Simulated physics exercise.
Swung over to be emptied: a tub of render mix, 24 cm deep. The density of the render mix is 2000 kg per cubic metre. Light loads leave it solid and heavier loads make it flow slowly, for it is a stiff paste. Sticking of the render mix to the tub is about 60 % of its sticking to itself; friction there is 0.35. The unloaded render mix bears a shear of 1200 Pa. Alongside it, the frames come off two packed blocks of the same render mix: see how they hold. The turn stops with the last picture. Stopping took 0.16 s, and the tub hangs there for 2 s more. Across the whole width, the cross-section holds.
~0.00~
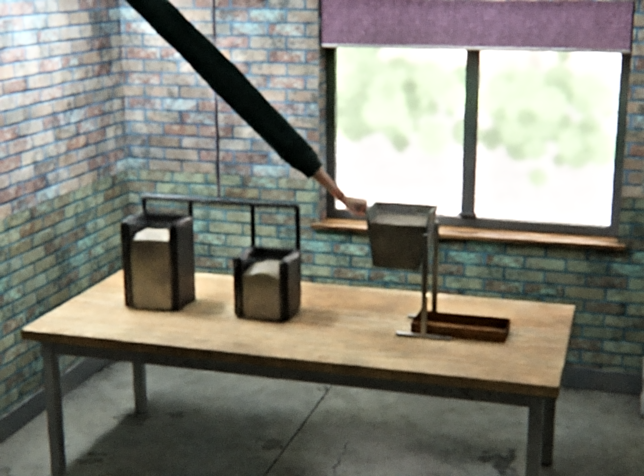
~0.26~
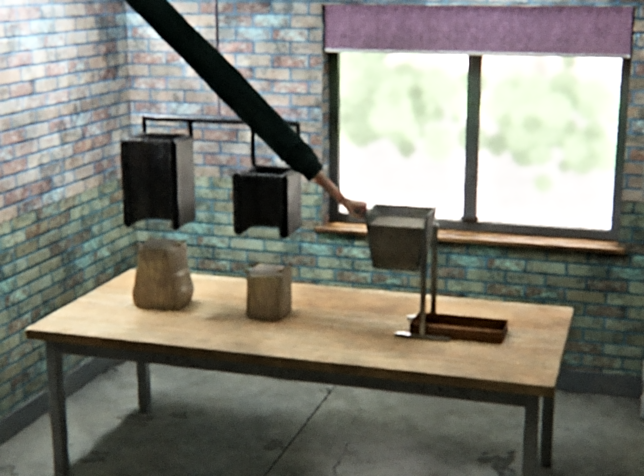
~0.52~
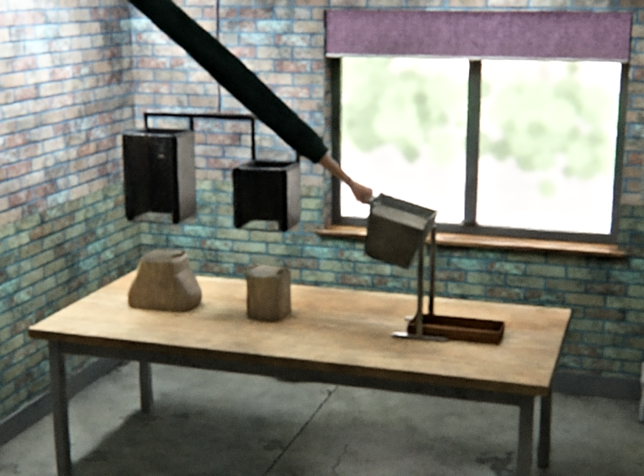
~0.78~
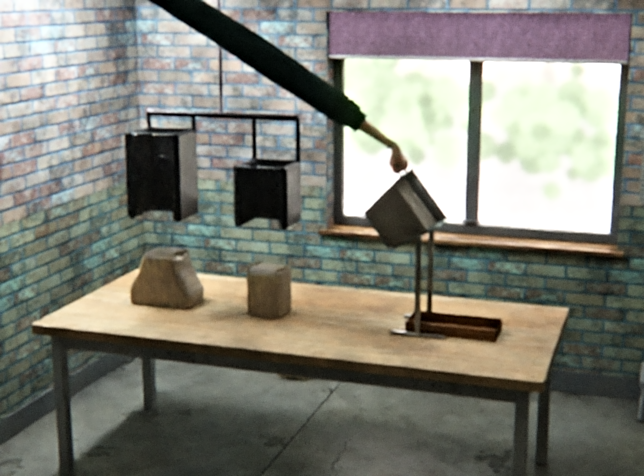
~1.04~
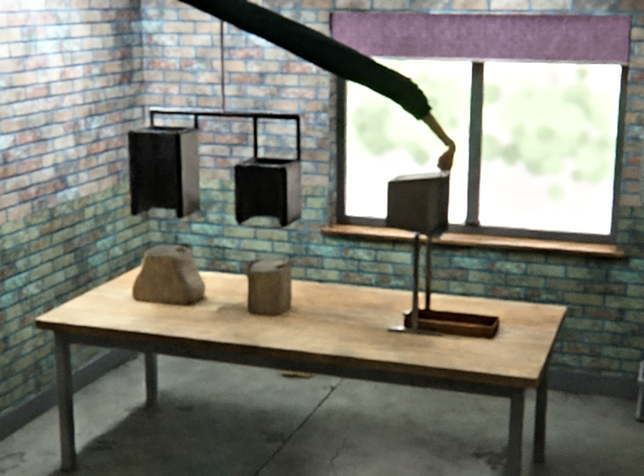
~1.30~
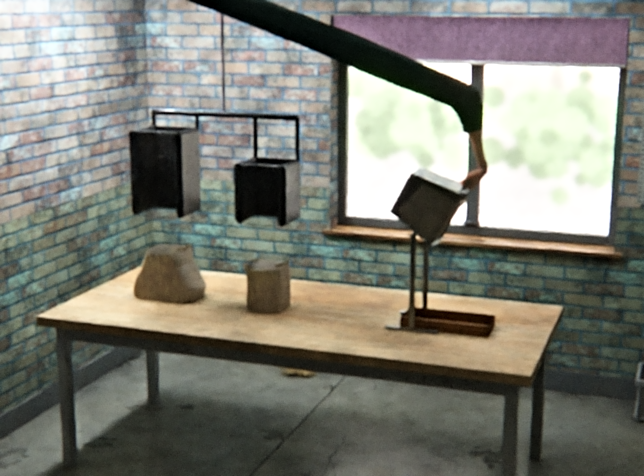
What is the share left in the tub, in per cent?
About 0 %.
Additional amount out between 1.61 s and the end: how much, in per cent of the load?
Share of load from then on: Approx. 0 %.
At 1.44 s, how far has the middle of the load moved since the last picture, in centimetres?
Displacement noted: Approx. 12 cm... about that.
After 1.44 s, the tub is at 117 degrees and holds 50 %.
After 1.61 s, the tub is at 117 degrees and holds 0 %.
After 1.78 s, the tub is at 117 degrees and holds 0 %.
After 1.95 s, the tub is at 117 degrees and holds 0 %.
After 3.30 s, the tub is at 117 degrees and holds 0 %.
